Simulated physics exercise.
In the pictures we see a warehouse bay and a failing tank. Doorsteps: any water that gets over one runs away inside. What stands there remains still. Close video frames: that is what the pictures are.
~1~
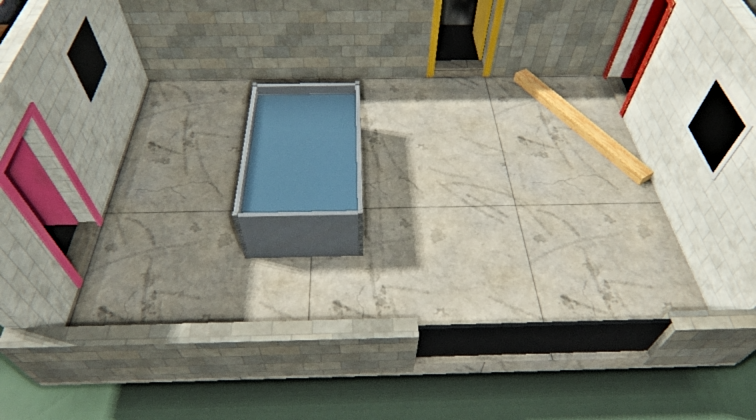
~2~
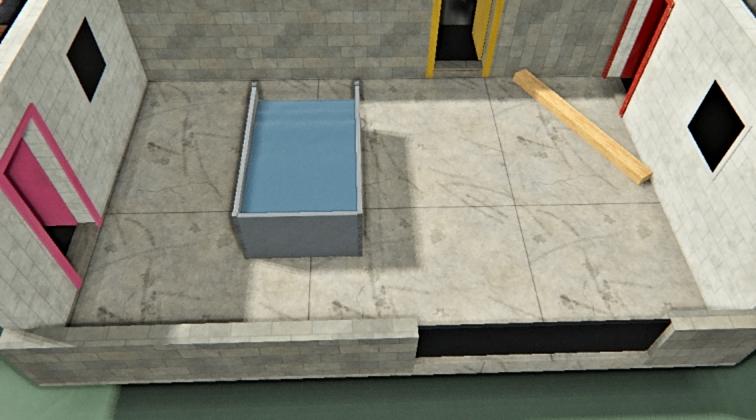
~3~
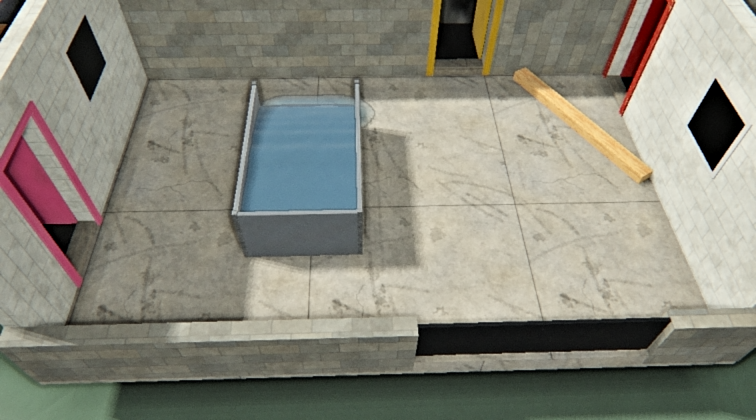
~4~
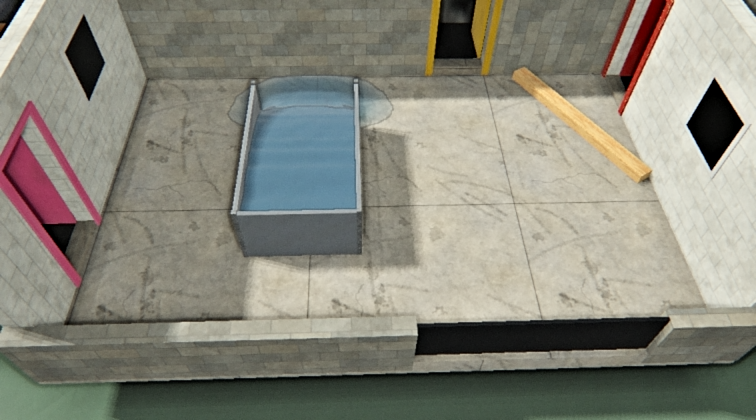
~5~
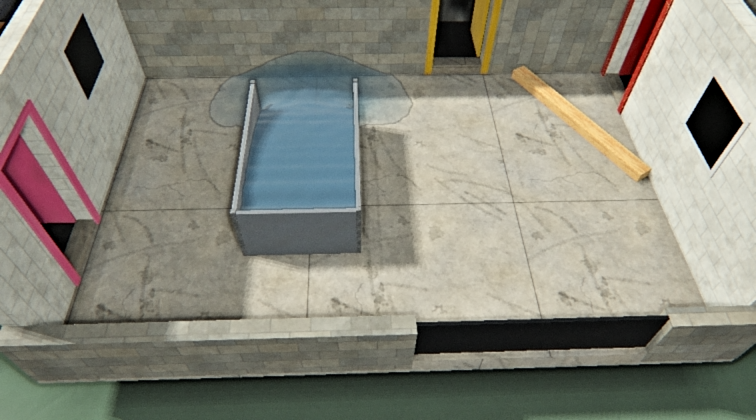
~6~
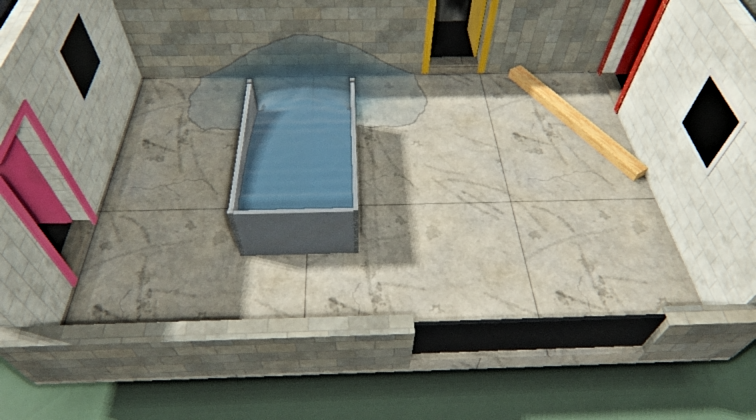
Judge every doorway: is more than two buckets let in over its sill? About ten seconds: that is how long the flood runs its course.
Outcome: The yellow door does not pass two buckets; the red door passes two buckets; the pink door does not pass two buckets.
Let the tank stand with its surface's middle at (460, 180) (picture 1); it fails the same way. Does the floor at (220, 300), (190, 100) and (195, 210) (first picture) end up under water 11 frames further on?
Taking them in the order asked: Spared, then inundated, then spared.
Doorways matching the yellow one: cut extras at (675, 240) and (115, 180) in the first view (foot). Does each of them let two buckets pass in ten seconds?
In order: Falls short; falls short.
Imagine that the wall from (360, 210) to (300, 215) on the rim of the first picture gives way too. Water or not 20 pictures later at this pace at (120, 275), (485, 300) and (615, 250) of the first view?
First soaked, second soaked, third soaked.
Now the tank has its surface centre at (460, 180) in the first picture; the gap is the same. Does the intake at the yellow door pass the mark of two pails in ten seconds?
Checking the yellow door, it surpasses the cutoff.
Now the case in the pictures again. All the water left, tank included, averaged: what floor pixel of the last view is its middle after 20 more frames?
Point: (322, 142).
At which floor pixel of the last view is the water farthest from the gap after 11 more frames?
Front's tip: Near (591, 71).
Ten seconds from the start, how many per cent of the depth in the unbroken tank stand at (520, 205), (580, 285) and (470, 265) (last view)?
Around 6, 8 and 10 %.
A moment on, water covers 15 % of the floor; the yellow door wet at the sill, nothing in, the red door not reached, the pink door not reached.
Next, water covers 35 % of the floor; the yellow door wet at the sill, nothing in, the red door not reached, the pink door not reached.
Then, water covers 65 % of the floor; the yellow door wet at the sill, nothing in, the red door over two buckets in, the pink door wet at the sill, nothing in.
Later, water covers 85 % of the floor; the yellow door wet at the sill, nothing in, the red door over two buckets in, the pink door wet at the sill, nothing in.
In the end, water covers 95 % of the floor; the yellow door wet at the sill, nothing in, the red door over two buckets in, the pink door wet at the sill, nothing in.
